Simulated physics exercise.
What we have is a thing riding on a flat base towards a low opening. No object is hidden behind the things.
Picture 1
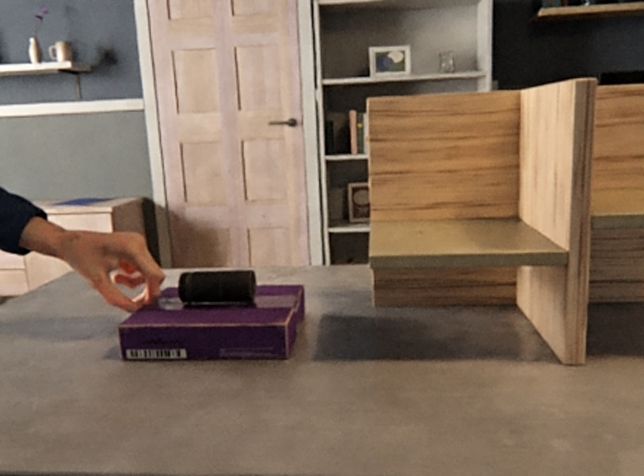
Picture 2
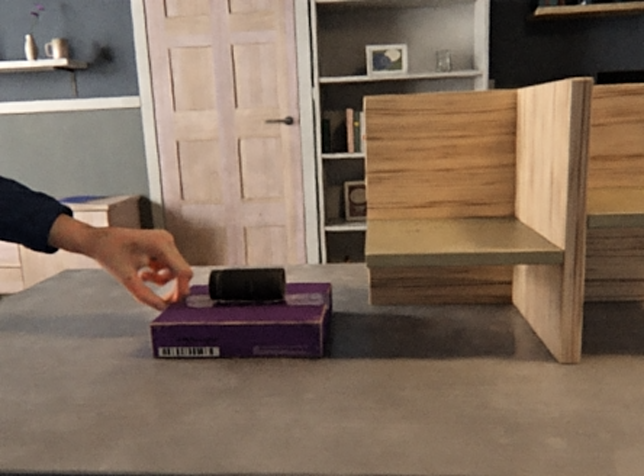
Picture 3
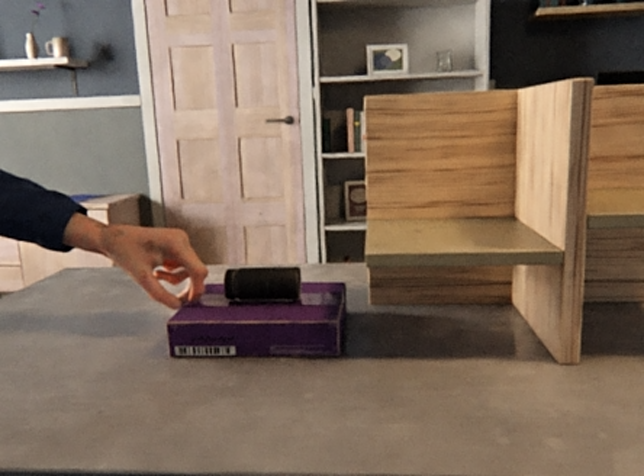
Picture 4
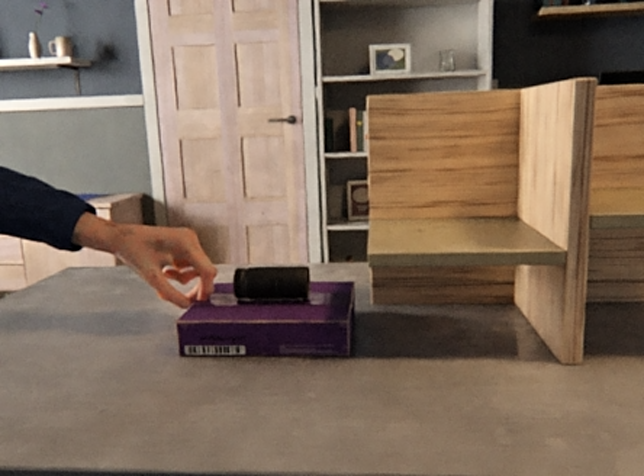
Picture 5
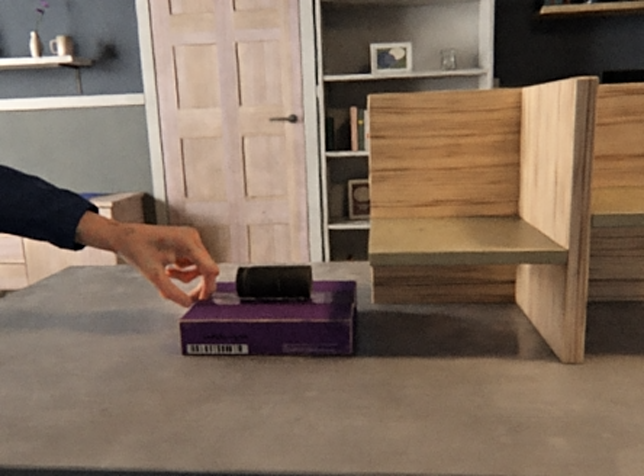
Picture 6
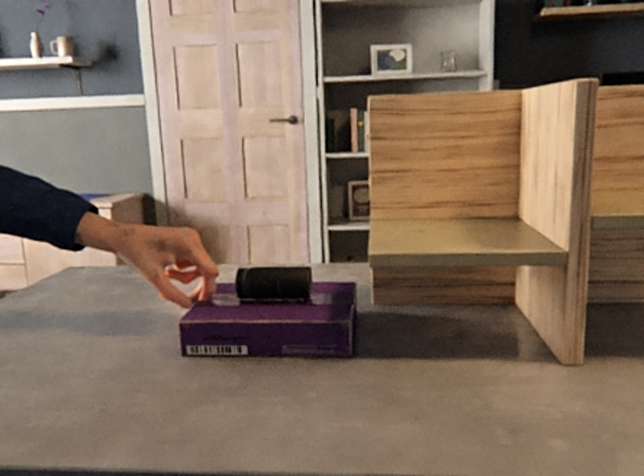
A hand slides a purple box with a black cylinder on top to the right.
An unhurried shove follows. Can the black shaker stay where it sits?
The black shaker passes below.
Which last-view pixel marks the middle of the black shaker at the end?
About (451, 282).
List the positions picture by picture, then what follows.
The first frame shows hand sliding it forward; black shaker (218, 287); purple box (220, 319).
The second frame shows hand sliding it forward; black shaker (248, 285); shelf (544, 211).
The third frame shows hand sliding it forward; black shaker (263, 284); purple box (265, 316).
The fourth frame shows hand sliding it forward; black shaker (272, 283); shelf (547, 211).
The fifth frame shows hand sliding it forward; black shaker (275, 282); purple box (277, 314).
The sixth frame shows hand sliding it forward; black shaker (274, 283); shelf (548, 212).
Then, 0.92 s past the last view, black shaker riding along near (335, 283).
Then, 1.76 s past the last view, black shaker riding along near (412, 283).
Finally, the black shaker clears the shelf, near (451, 282).
